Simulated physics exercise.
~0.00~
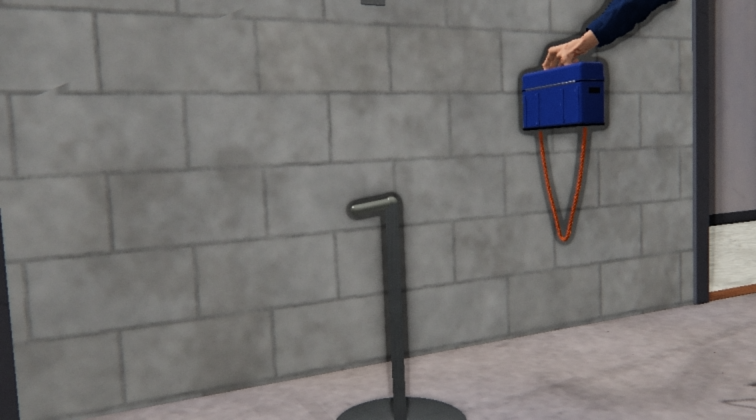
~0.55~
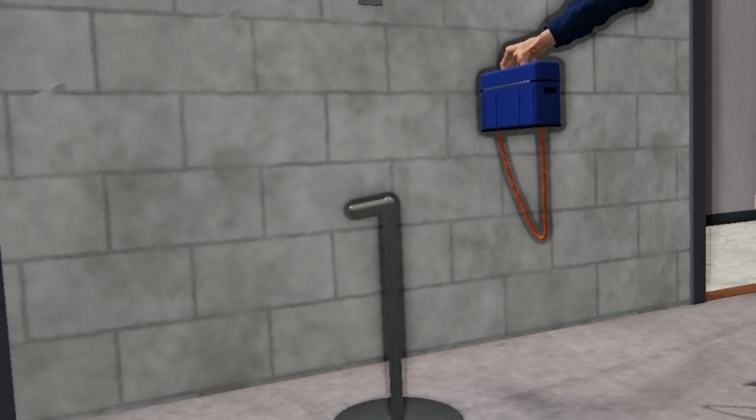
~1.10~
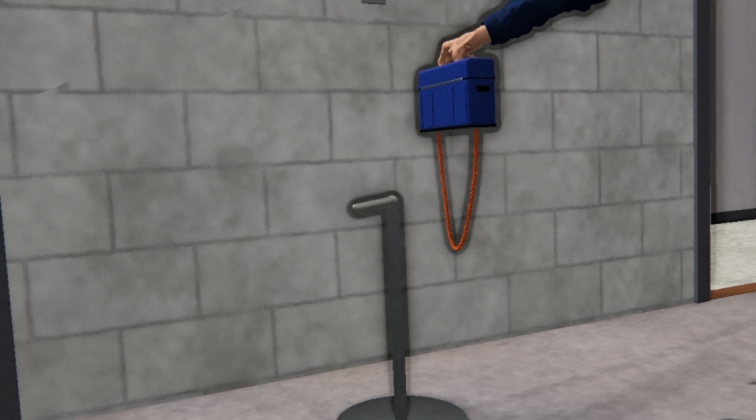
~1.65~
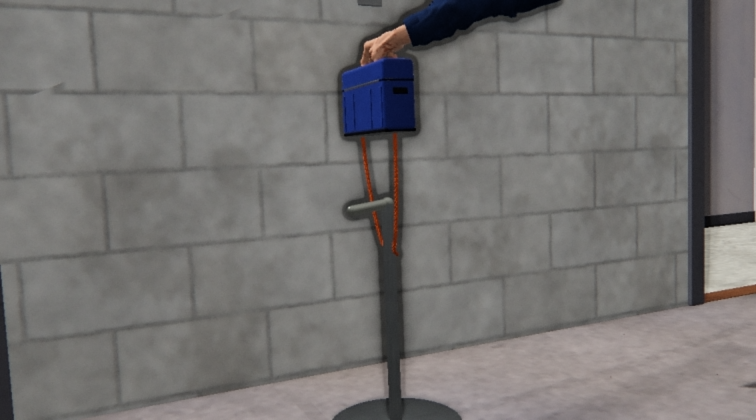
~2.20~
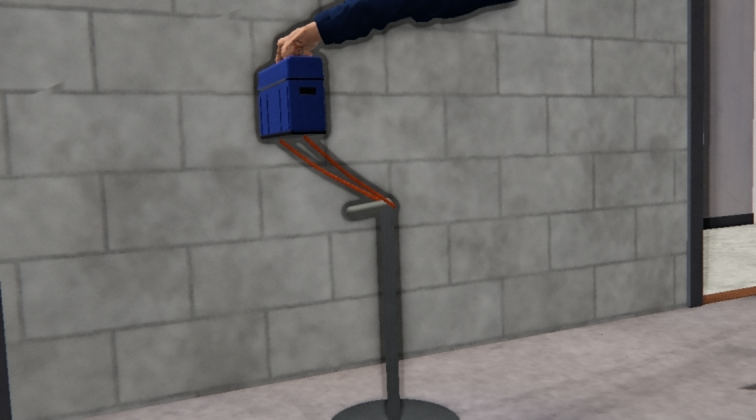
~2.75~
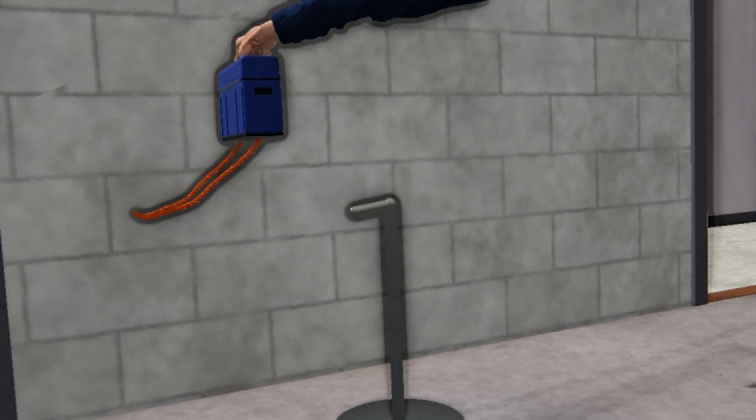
Blue case with a trailing orange loop being carried left by a hand, the loop brushing over a hooked post and swinging clear.
